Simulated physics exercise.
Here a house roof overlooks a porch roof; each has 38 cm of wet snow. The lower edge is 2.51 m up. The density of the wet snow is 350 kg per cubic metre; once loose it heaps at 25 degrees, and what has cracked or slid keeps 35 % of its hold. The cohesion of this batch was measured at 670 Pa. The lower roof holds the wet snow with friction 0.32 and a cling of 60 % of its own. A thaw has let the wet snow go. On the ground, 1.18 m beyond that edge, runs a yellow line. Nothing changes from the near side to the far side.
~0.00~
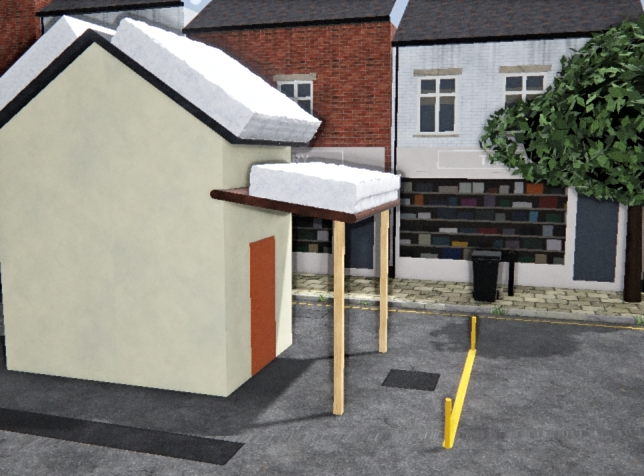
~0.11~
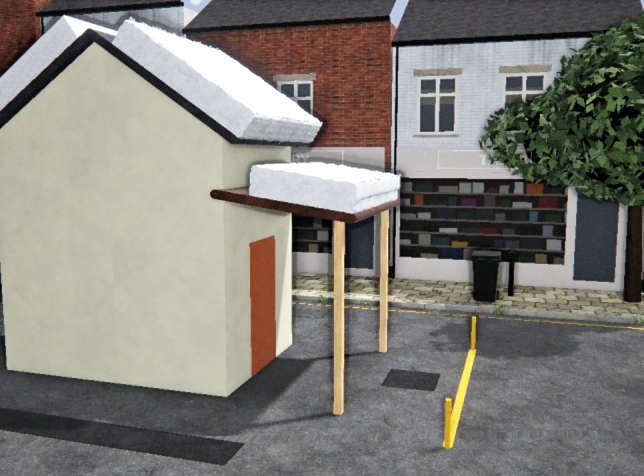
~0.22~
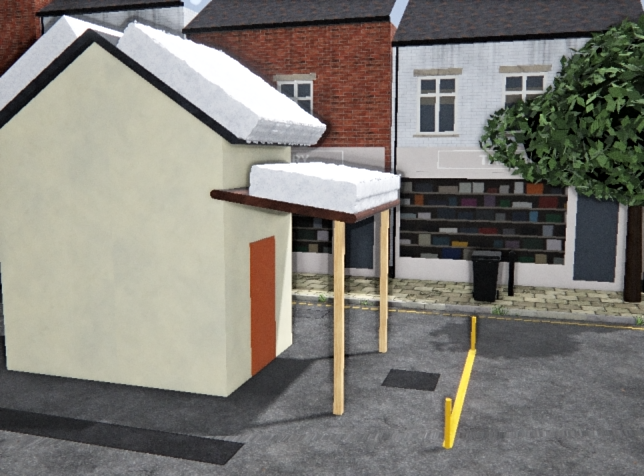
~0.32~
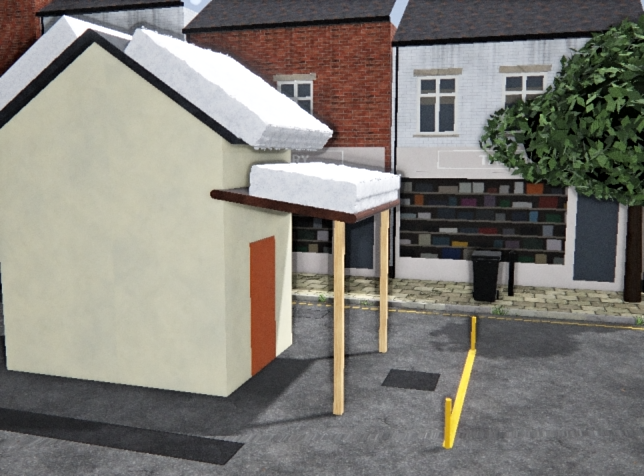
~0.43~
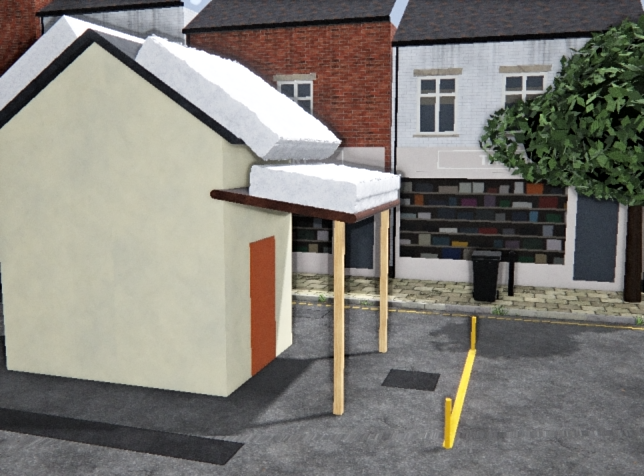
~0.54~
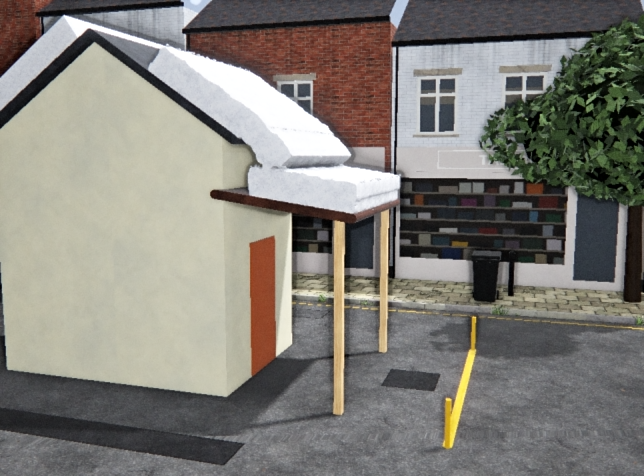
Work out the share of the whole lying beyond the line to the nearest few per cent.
The share of the whole lying beyond the line is near 29 %.
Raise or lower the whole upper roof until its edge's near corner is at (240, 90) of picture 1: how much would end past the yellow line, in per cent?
Then about 55 %.
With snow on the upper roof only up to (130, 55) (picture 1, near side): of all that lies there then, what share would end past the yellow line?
Then about 16 %.
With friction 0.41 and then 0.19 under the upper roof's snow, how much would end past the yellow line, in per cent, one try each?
In that order: 2 %, 20 %.
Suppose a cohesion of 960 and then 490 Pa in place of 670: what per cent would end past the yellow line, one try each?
In that order: 20 %, 35 %.
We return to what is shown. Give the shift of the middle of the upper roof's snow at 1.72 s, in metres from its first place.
Roughly 3.2 m.
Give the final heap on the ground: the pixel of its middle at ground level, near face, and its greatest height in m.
Near (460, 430), some 0.4 m high.
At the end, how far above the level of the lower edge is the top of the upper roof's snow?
Roughly 0.7 m.
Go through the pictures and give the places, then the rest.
The first picture shows leading edge of the wet snow at (239, 129).
The second picture shows leading edge of the wet snow at (241, 130), its middle shifted 2.8 cm, 1 % of it past the upper edge, in one piece.
The third picture shows leading edge of the wet snow at (245, 114), its middle shifted 11 cm, 5 % of it past the upper edge, in one piece.
The fourth picture shows leading edge of the wet snow at (254, 132), its middle shifted 24 cm, 12 % of it past the upper edge, in one piece.
The fifth picture shows leading edge of the wet snow at (265, 132), its middle shifted 43 cm, 20 % of it past the upper edge, in one piece.
The sixth picture shows leading edge of the wet snow at (279, 141), its middle shifted 66 cm, 32 % of it past the upper edge, cracking.
After 1.08 s, none is below the lower edge and 0 % is past the line.
After 1.72 s, 37 % is below the lower edge and 9 % is past the line.
After 2.36 s, 56 % is below the lower edge and 29 % is past the line.
After 3.00 s, 56 % is below the lower edge and 29 % is past the line.
After 3.30 s, at the end, 56 % is below the lower edge and 29 % is past the line.
